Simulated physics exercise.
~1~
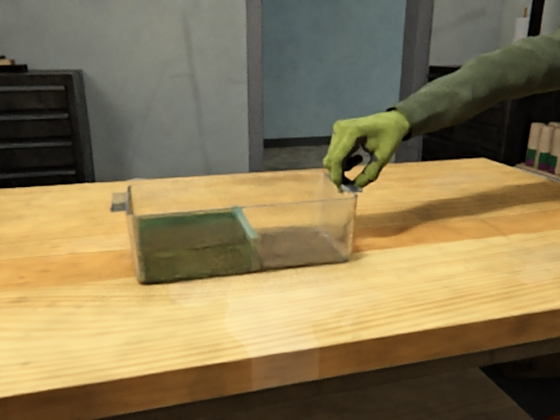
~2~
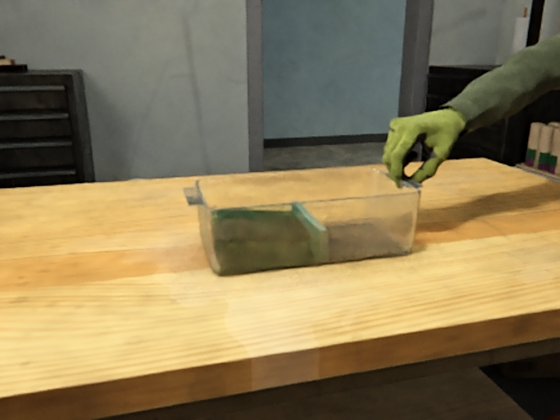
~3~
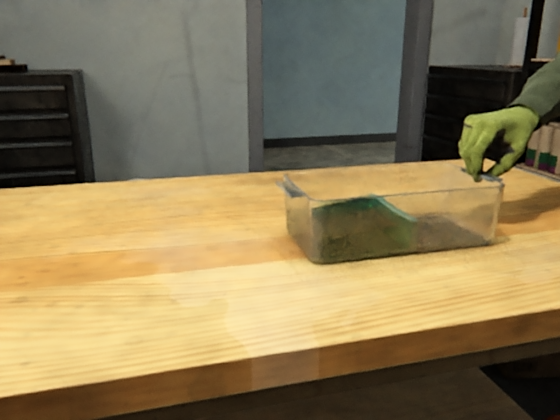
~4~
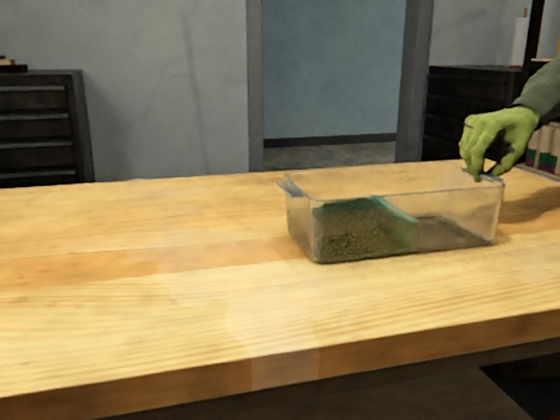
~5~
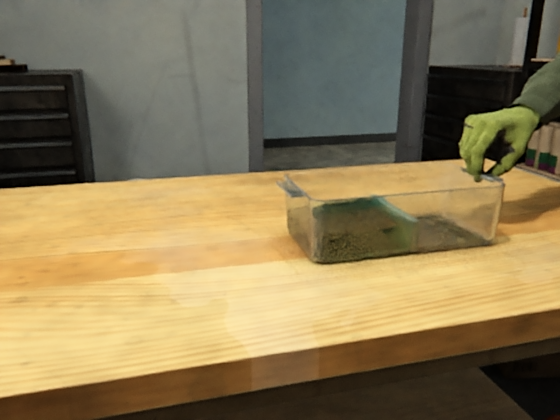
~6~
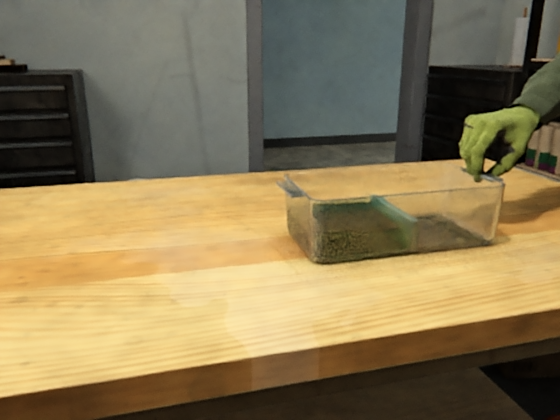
On a wooden table, a green hand pulled a clear divided box of murky green water to the right, and the water sloshed up against the low divider before settling, nearly all of it still in the left side.
